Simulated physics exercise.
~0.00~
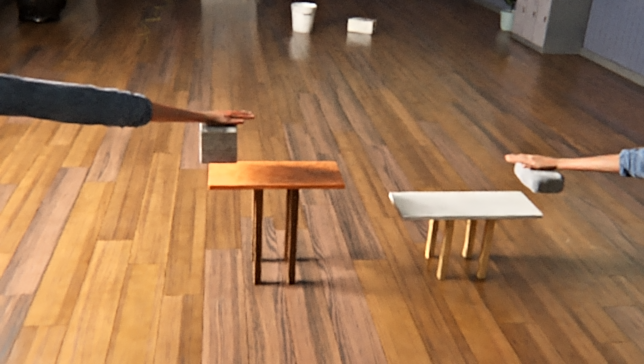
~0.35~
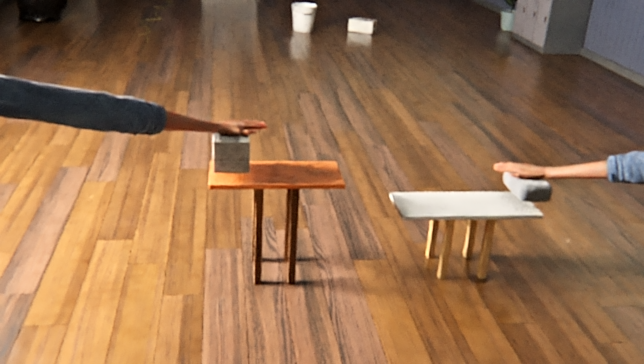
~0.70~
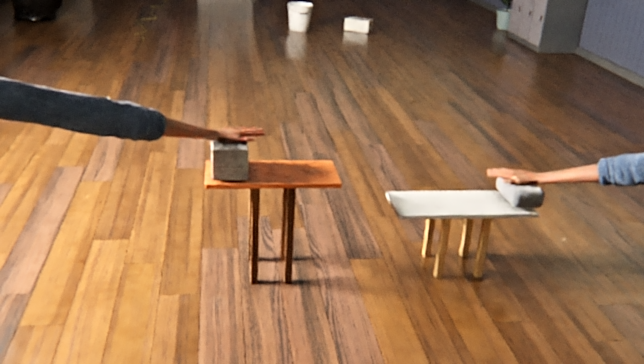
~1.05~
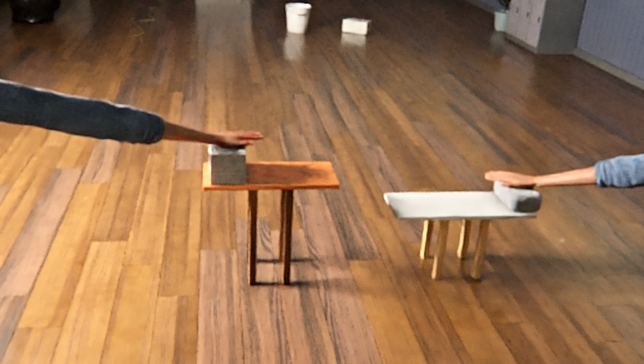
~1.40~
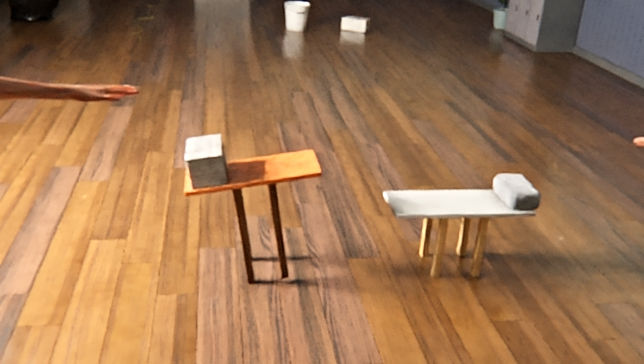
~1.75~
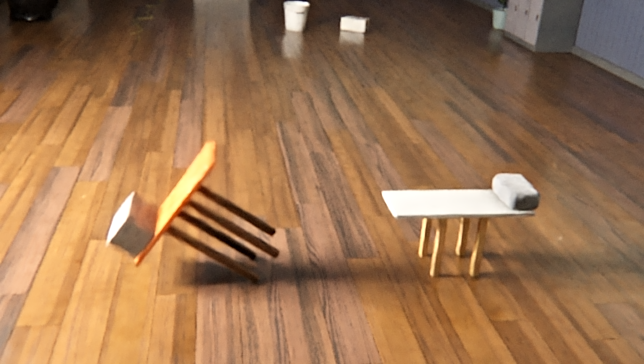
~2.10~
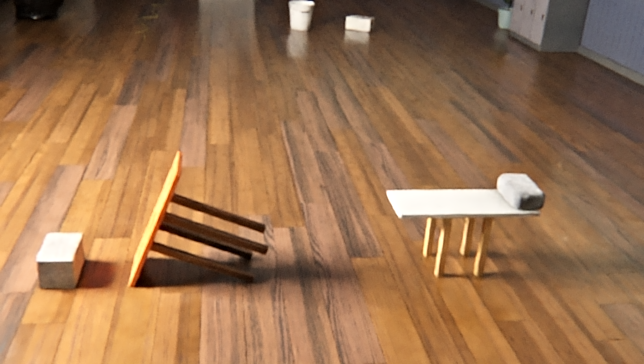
Two hands setting grey blocks on small tables, the orange one toppling left and dropping its block, the white one standing steady.
